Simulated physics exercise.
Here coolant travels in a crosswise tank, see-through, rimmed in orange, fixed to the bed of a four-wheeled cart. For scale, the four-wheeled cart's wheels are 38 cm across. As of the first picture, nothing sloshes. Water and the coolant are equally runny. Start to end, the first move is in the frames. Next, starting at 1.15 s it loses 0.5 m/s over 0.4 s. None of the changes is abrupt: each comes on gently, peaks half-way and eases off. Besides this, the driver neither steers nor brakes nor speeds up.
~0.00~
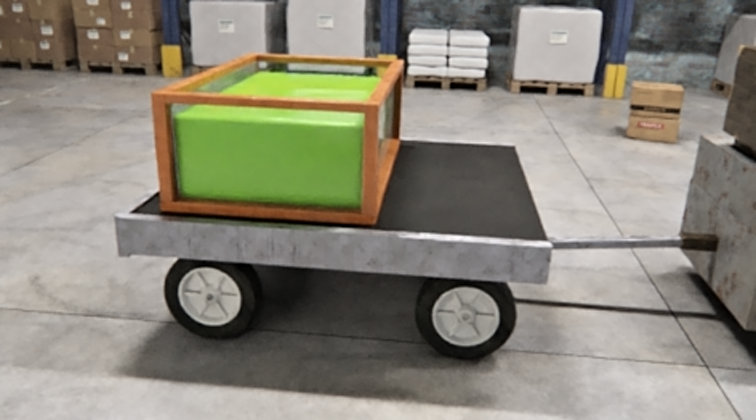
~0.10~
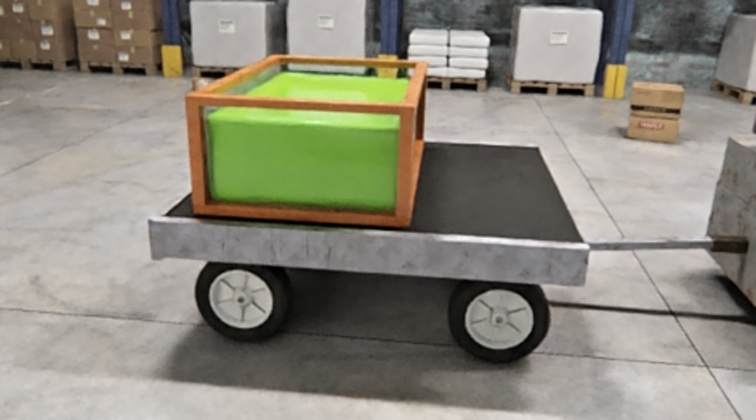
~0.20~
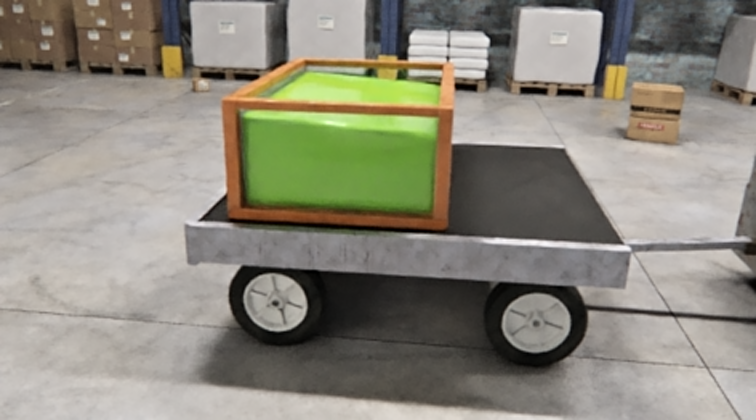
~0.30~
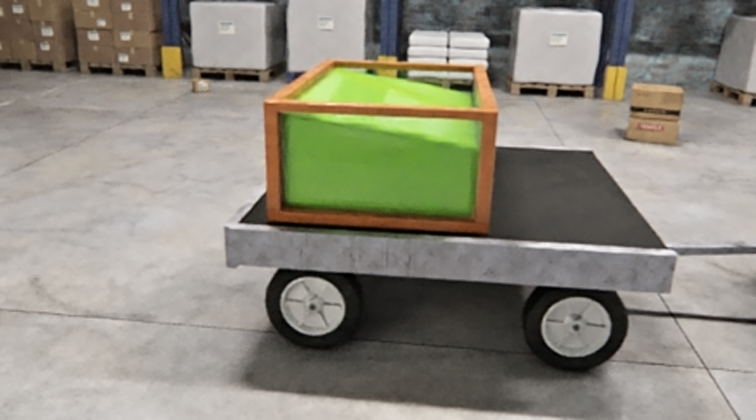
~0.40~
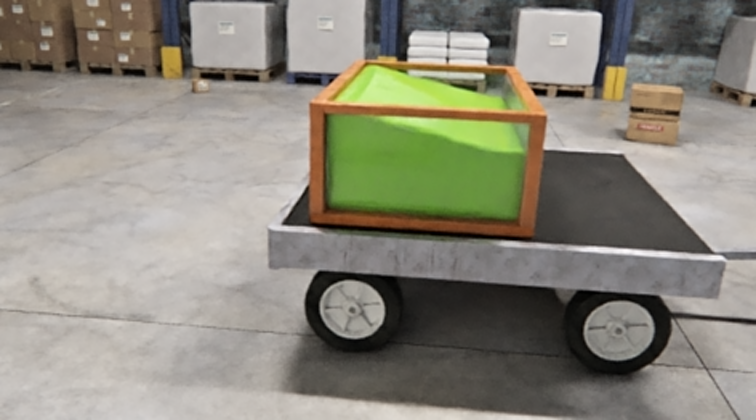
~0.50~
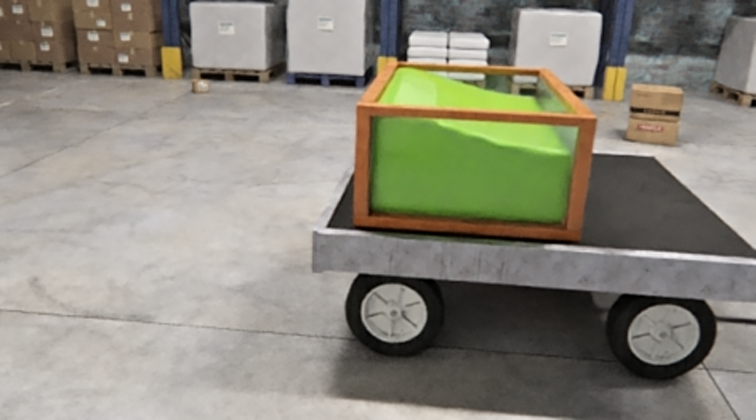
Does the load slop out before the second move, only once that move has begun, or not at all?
It slops out not at all.
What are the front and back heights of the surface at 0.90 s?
Front 38 cm, back 26 cm.
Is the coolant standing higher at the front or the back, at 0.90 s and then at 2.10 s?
Towards the fore end first, then towards the aft end.
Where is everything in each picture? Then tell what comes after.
Level at the front (376, 78); level at the back (267, 73); still flat; the front is on the right, levels are read along the far wall; a wheel hub at (207, 301), in the first picture.
Level at the front (401, 80); level at the back (291, 75); still flat, in the second picture.
Level at the front (427, 85); level at the back (317, 77); still flat, in the third picture.
Level at the front (457, 94); level at the back (346, 69); rising 10° towards the back, in the fourth picture.
Level at the front (489, 98); level at the back (379, 67); rising 13° towards the back, in the fifth picture.
Level at the front (523, 99); level at the back (411, 69); rising 12° towards the back; a wheel hub at (393, 317), in the sixth picture.
Then, 0.90 s in, front 38 cm, middle 30 cm, back 26 cm above the floor; no loss so far.
Then, 1.50 s in, front 33 cm, middle 31 cm, back 32 cm above the floor; no loss so far.
Then, 2.10 s in, front 30 cm, middle 31 cm, back 36 cm above the floor; no loss so far.
Then, 4.53 s in, there is no loss.
